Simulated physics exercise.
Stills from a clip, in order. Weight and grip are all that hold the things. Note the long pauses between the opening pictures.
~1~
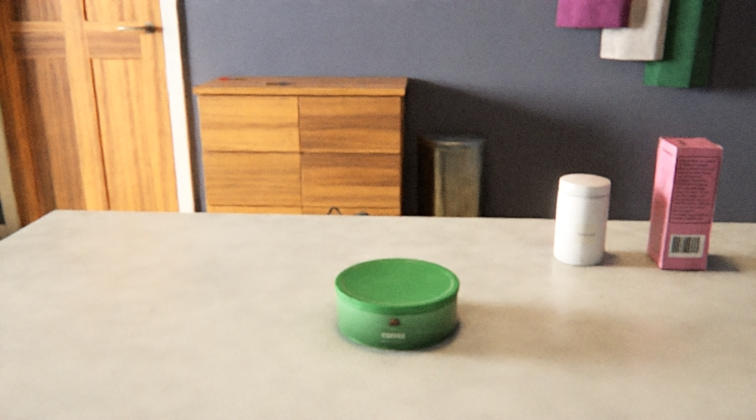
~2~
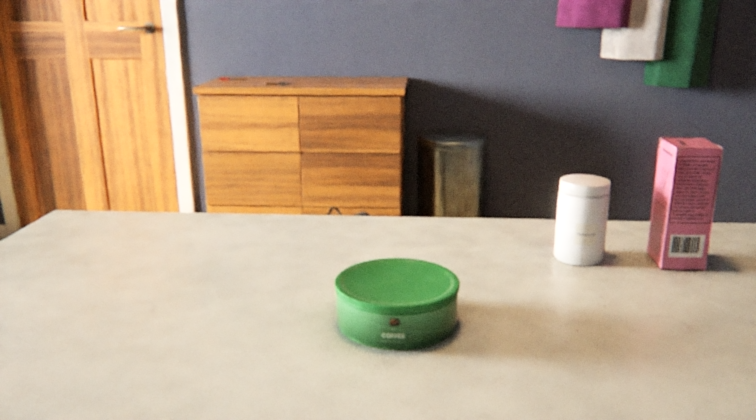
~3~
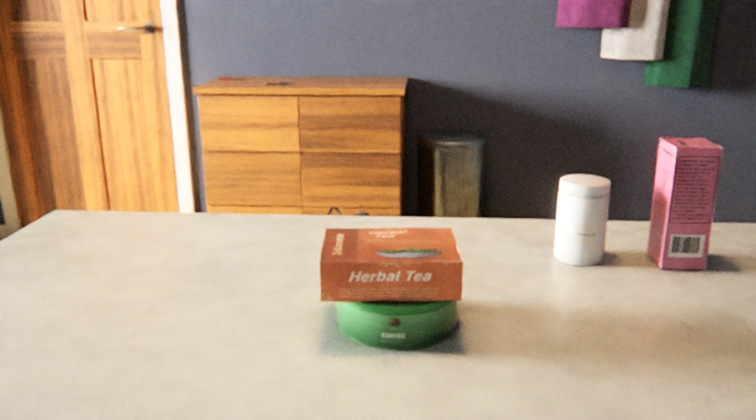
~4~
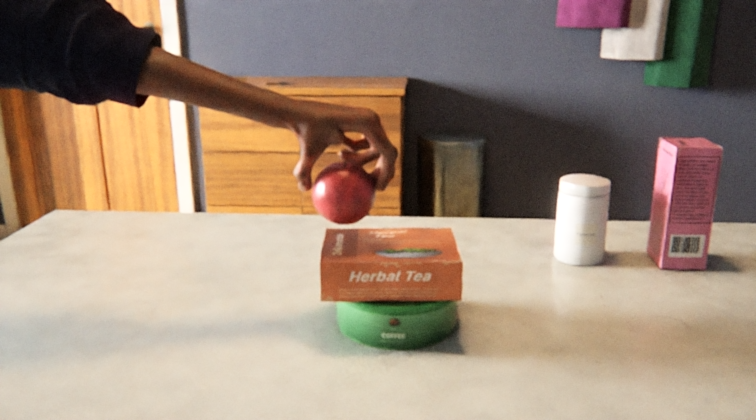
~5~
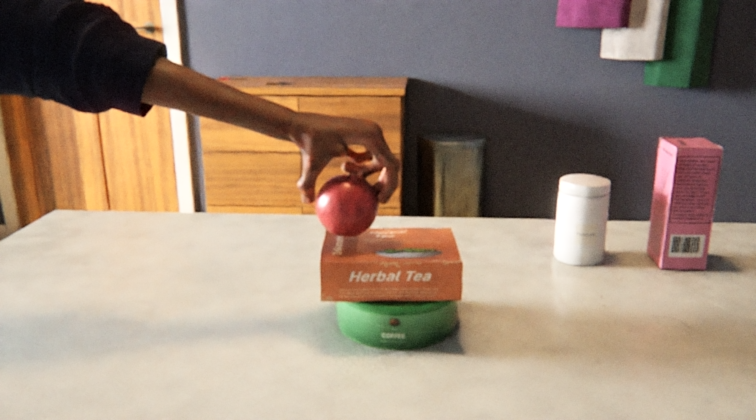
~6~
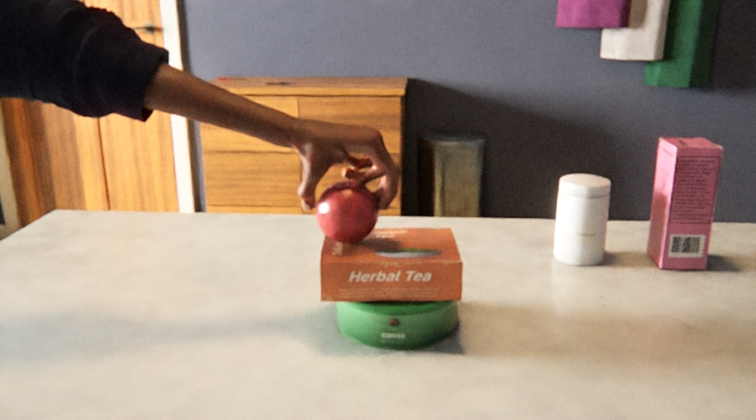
A pale tabletop is seen from a fixed, slightly raised view, with a wooden door, a wooden chest of drawers and a dark wall behind it. A round green container sits near the middle, with a white jar and a pink box at the right. An orange herbal tea box appears on the container, then a dark-sleeved arm from the left lowers a red apple onto the box's left side.
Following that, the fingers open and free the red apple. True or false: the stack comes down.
False.
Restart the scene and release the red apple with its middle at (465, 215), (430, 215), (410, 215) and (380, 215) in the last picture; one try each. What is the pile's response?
Collapses; stays standing; stays standing; stays standing.
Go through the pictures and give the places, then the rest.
In the first picture, the last thing is not in view yet; white jar (582, 219).
In the second picture, the last thing is not in view yet.
In the third picture, the last thing is not in view yet; white jar (582, 219).
In the fourth picture, still above its spot; red apple (344, 193); orange packet (390, 262).
In the fifth picture, still above its spot; red apple (348, 206); white jar (582, 219).
In the sixth picture, in place under the hand; red apple (348, 212); orange packet (390, 262).
Then, 0.40 s after the last picture, nothing has stirred.
Then, 1.20 s after the last picture, red apple resting near (347, 213).
At rest, all 5 in place. Seen from the same camera at the end, red apple near (347, 213). The pile stays up.
